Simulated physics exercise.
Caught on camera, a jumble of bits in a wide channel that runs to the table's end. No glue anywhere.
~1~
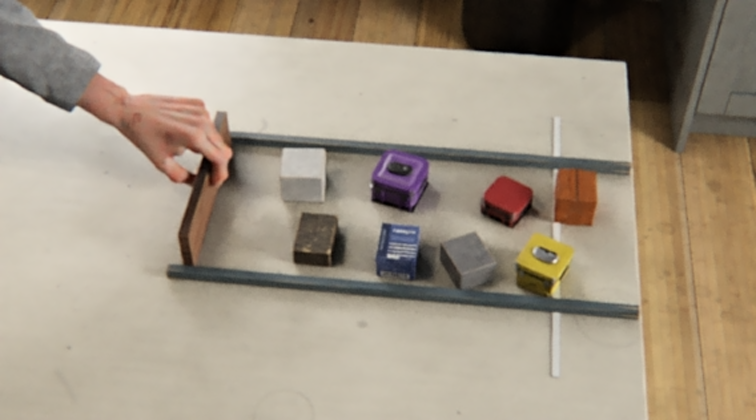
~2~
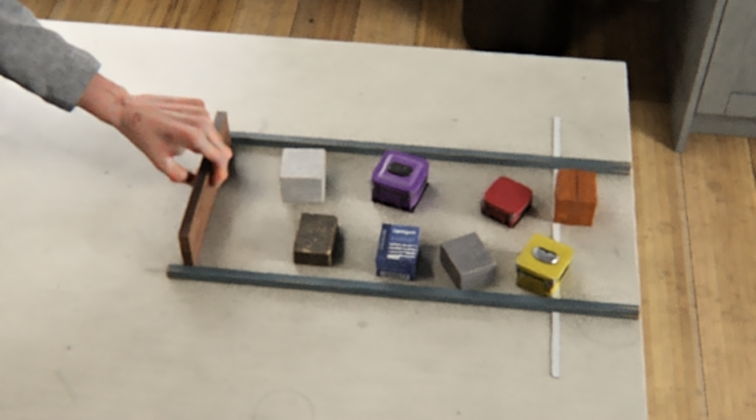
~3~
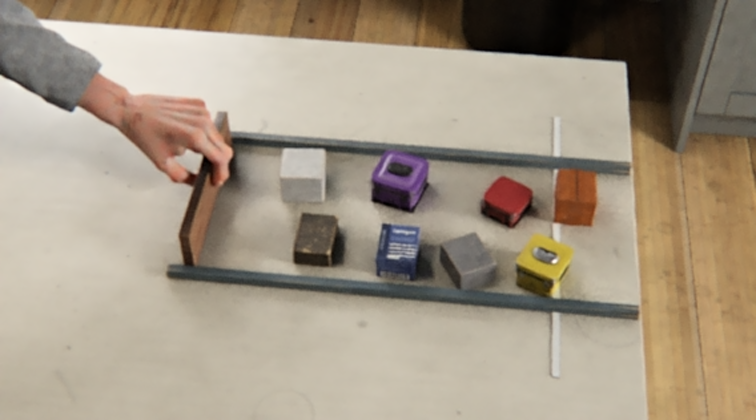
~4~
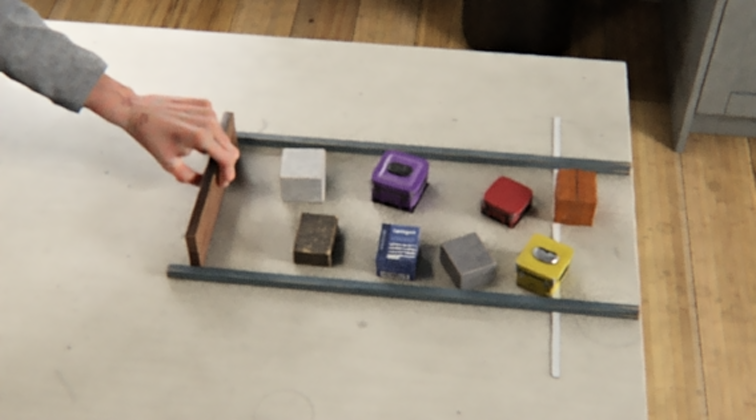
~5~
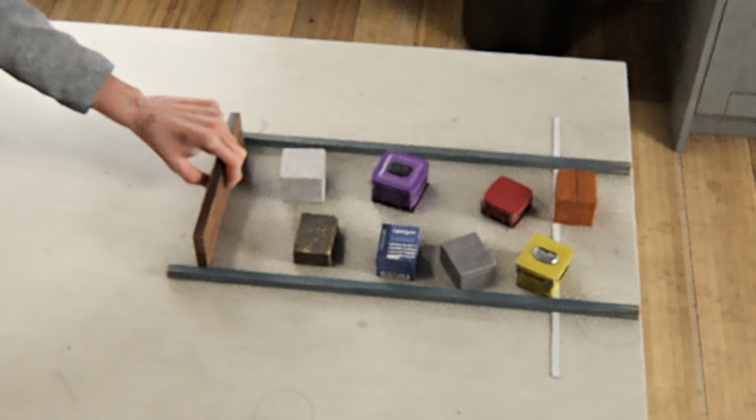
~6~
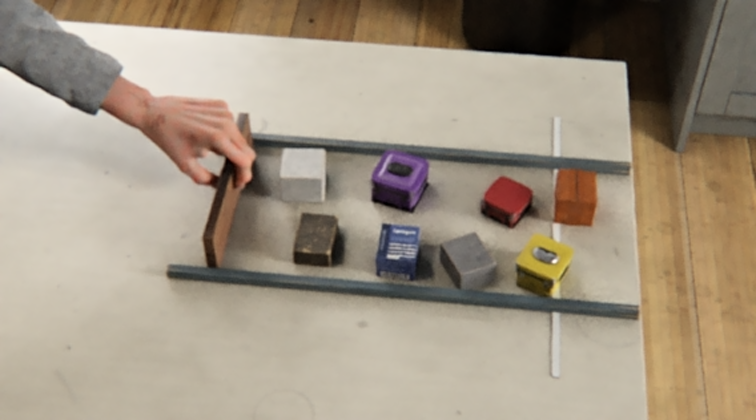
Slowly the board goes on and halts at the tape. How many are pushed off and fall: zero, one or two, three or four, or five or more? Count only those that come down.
As it turns out, the number that fall off is three or four.
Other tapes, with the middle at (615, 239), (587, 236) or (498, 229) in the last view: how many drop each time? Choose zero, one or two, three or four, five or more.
One after another: More than four; more than four; just one or two.
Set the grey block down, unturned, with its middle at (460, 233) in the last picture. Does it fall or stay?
The grey block is kept.
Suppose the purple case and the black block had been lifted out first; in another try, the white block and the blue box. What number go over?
First 2, then 2.
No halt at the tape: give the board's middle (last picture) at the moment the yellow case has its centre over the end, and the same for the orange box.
For the yellow case at (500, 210), for the orange box at (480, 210).
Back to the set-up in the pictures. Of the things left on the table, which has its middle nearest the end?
The purple case ends nearest.
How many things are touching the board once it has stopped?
In contact: 2.
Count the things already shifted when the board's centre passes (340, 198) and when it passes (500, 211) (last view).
By then 3, and 8.
Soon after, none off yet; orange box at rest near (575, 197); yellow case at rest near (543, 266); red case at rest near (507, 202).
At rest, the number that fall off is three or four; fallen, grey block, red case, yellow case and orange box.
